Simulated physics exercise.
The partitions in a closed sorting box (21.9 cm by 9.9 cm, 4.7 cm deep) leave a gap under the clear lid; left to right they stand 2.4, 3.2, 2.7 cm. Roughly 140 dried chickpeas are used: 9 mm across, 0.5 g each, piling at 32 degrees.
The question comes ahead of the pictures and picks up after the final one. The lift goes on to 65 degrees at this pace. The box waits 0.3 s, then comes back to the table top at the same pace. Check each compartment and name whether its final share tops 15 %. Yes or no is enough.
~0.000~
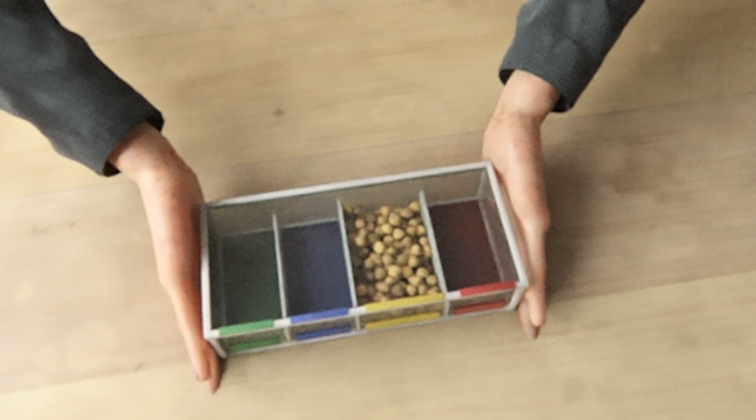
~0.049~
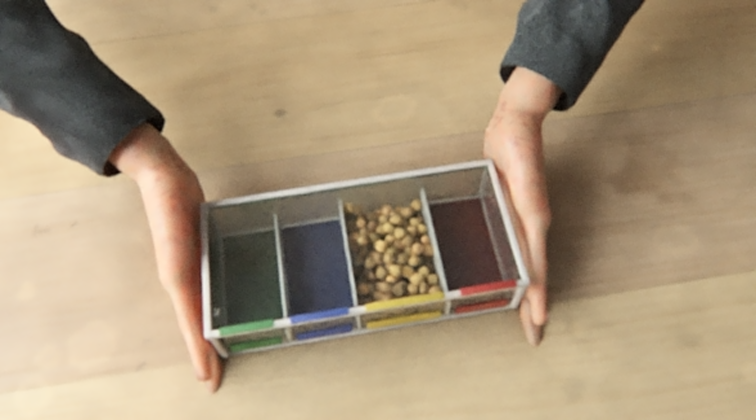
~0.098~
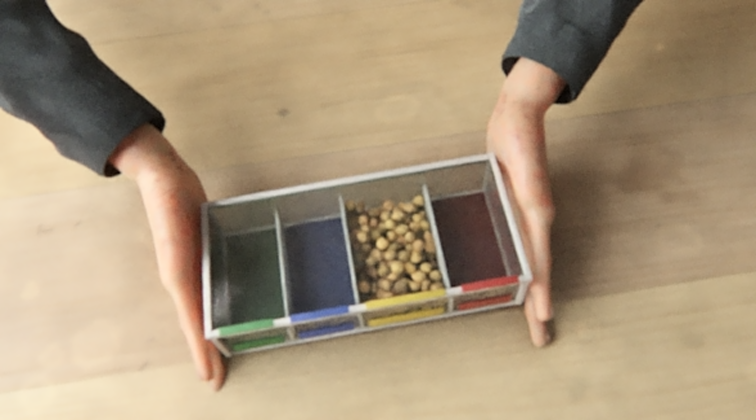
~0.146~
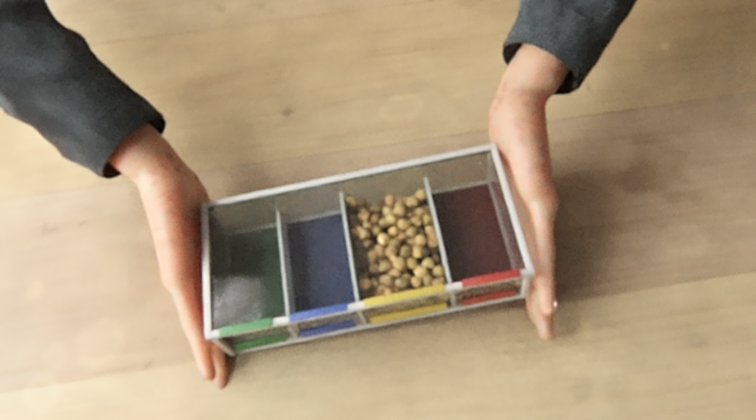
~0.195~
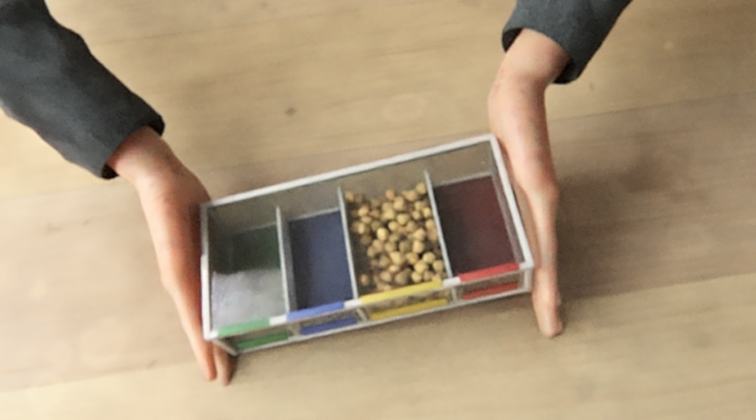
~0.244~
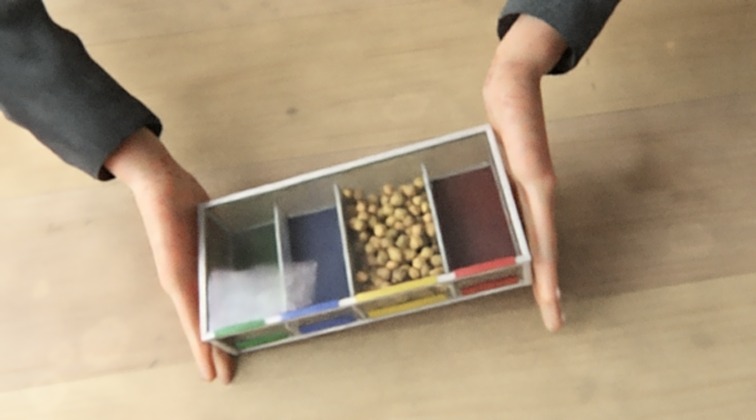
Red, no; blue, no; green, no; yellow, yes.
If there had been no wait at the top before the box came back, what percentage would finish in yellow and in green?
Result - yellow: 95 %; green: 0 %.
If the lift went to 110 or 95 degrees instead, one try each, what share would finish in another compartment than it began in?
I'd put them near 35 and 45 percent in that order.
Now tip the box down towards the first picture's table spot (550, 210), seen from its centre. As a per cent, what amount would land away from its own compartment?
That comes to around 15 per cent.
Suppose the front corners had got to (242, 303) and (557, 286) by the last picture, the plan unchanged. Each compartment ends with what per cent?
Final shares, in per cent - red: 15, blue: 0, green: 0, yellow: 85.
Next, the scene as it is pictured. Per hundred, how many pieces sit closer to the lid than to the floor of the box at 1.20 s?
Roughly 10 percent of the pieces.
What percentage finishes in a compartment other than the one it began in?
5 percent.
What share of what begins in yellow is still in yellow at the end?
My estimate is roughly 100 percent.
After 1.20 s, tilt 65 degrees; yellow 95 %.
After 1.84 s, tilt 33 degrees; green 5 %, yellow 95 %.
After 2.52 s, tilt 0 degrees; green 5 %, yellow 95 %.
At rest (2.8 s), red 0 %, blue 0 %, green 5 %, yellow 95 %.
